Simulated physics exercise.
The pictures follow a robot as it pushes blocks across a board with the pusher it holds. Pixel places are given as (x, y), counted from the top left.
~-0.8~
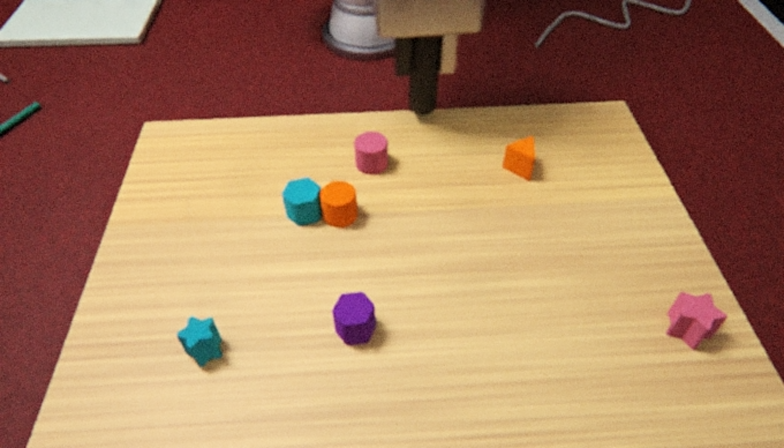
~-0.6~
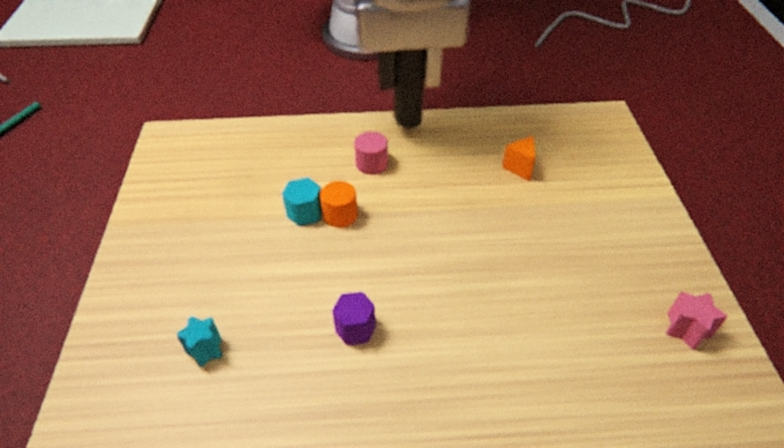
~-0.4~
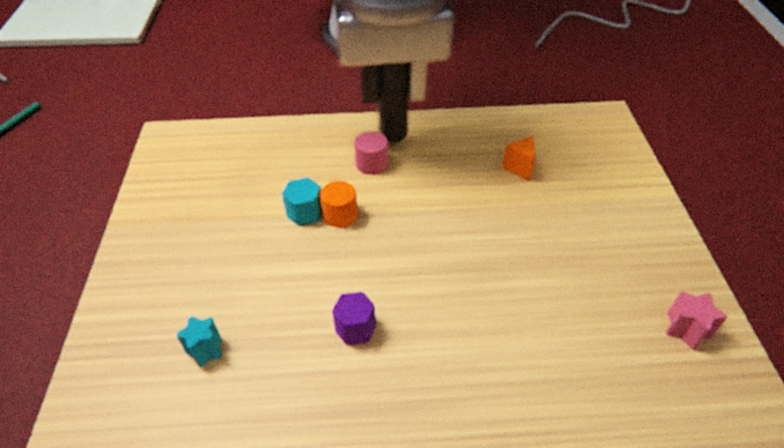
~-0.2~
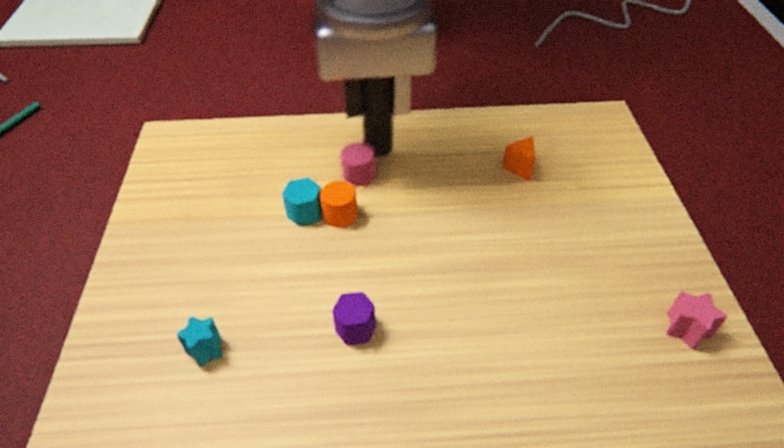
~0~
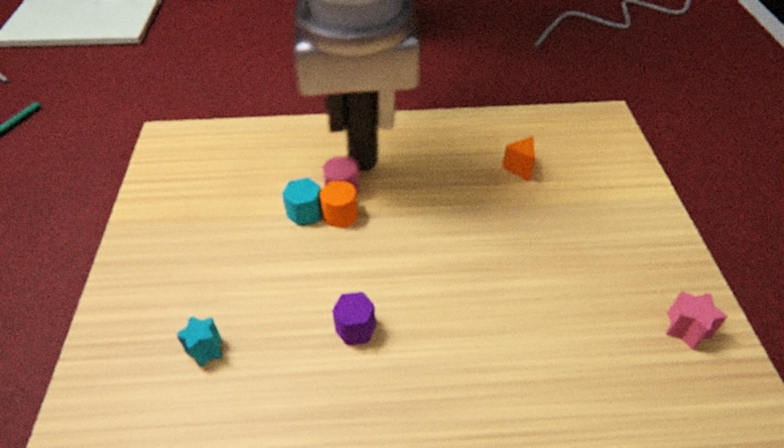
The clip shows colored blocks on a wooden board as a robotic arm's dark tip moves down and left, pushing the pink round block a short way toward the touching turquoise and orange blocks, while the other blocks stay still.
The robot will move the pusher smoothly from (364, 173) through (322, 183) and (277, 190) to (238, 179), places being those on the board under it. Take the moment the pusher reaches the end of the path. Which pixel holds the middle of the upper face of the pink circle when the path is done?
Around (288, 190).
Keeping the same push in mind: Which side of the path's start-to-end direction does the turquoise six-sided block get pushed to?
Its sideways move is to the left.
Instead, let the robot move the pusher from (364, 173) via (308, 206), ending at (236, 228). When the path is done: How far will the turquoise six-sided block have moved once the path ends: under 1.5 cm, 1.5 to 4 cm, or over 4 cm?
The over 4 cm band.
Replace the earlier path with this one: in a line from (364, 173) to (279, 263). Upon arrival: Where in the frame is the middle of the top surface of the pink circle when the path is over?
Its top middle is near (236, 240).
What follows on the original path. One third of the way, pusher (320, 174); turquoise six-sided block (283, 206); orange circle (334, 199); pink circle (305, 183).
Two thirds of the way, pusher (274, 180); turquoise six-sided block (275, 217), turned 15° anticlockwise; orange circle (334, 199); pink circle (288, 190).
At the end, pusher (235, 169); turquoise six-sided block (275, 217), turned 15° anticlockwise; orange circle (334, 199); pink circle (288, 190).
